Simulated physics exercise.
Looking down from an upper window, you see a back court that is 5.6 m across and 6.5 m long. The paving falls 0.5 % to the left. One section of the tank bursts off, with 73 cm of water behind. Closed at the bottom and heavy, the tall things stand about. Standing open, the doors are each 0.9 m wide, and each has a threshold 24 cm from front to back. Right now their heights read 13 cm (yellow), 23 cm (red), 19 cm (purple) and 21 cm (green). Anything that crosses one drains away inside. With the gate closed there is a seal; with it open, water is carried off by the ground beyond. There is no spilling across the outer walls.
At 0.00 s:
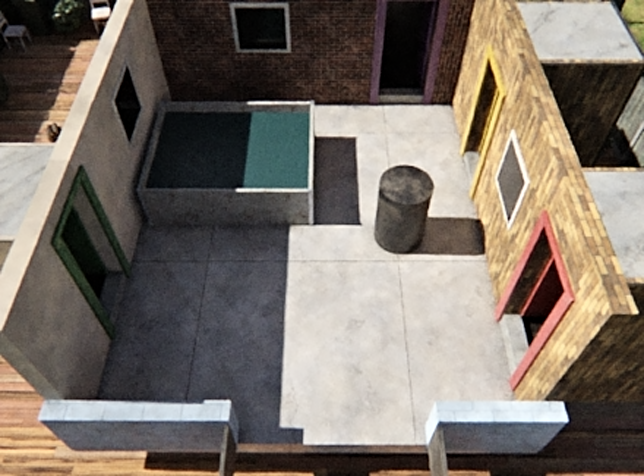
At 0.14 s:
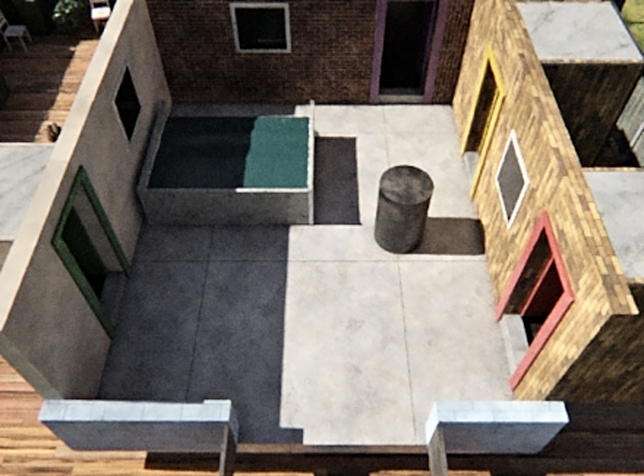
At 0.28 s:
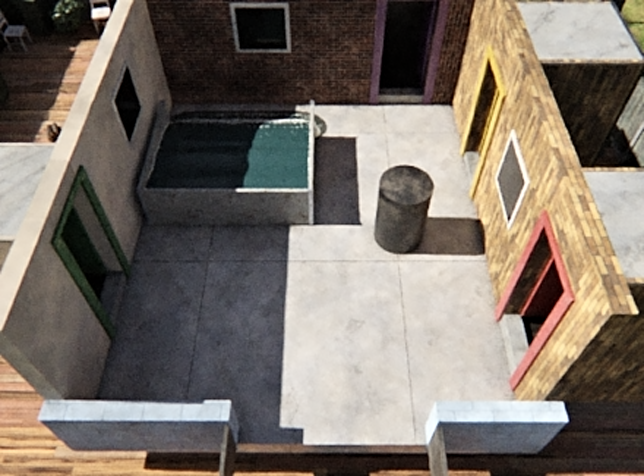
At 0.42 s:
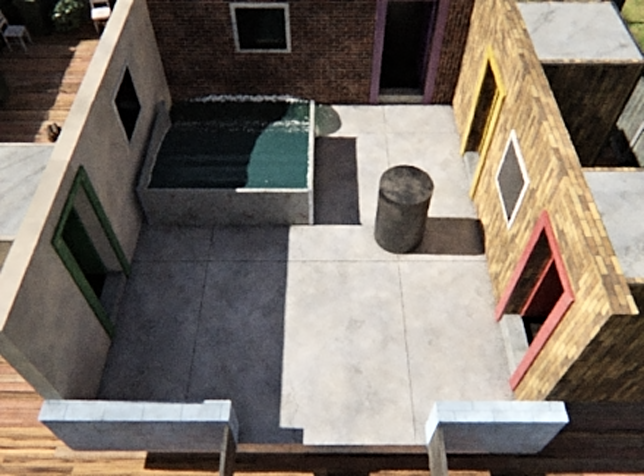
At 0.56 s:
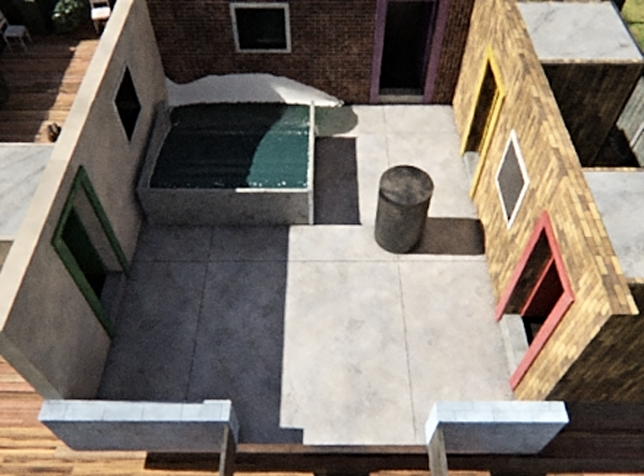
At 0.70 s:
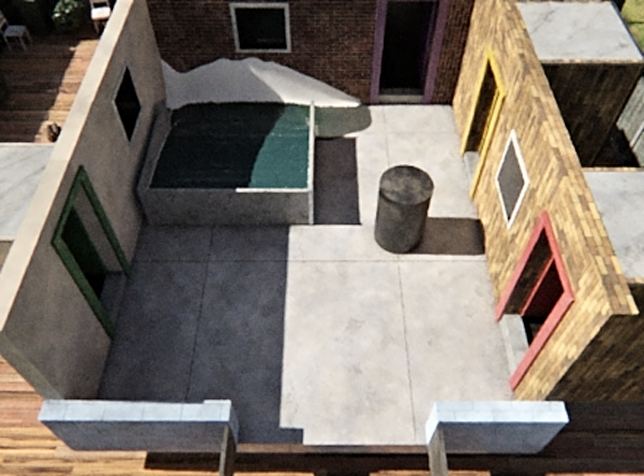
The clip shows a walled courtyard seen from above, where water spills from the far side of a rectangular tank and spreads along the brick back wall and slightly rightward, while the dark cylinder on the paving stays still.
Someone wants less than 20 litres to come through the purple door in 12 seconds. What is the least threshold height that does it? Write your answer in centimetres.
It needs to be around 16 cm high.
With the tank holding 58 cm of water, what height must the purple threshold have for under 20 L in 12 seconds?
A step of about 12.0 cm does it.
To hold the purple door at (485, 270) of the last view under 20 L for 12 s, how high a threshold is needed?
You'd want it roughly 7.5 cm high.
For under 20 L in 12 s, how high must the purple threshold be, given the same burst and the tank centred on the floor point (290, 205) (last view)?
Minimum: Approx. 22 cm.
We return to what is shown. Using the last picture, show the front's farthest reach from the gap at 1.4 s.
In the last picture, around (452, 103).
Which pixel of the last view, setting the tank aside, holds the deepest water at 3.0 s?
(443, 103).
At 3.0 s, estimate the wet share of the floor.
Some 45 per cent is wet.
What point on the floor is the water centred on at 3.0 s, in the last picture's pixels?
Around (282, 160).
After 1.4 s water covers 20 % of the floor, deepest (68 cm) near (173, 104); 9 cm at the purple door, 0 litres in over its 19 cm threshold.
After 3.0 s water covers 45 % of the floor, deepest (38 cm) near (443, 103); 12 cm at the purple door, 0 litres in over its 19 cm threshold.
After 12.0 s water covers 100 % of the floor, deepest (15 cm) near (452, 103); 12 cm at the purple door, 8 litres in over its 19 cm threshold.
At the purple door as built, the water arrived by 1.0 s and peaked near 19 cm at 5.0 s.
With a threshold of 14 cm, 36 litres would have come in within the 12 s; with 19 cm, 8 litres. So under 20 litres takes about 16 cm.
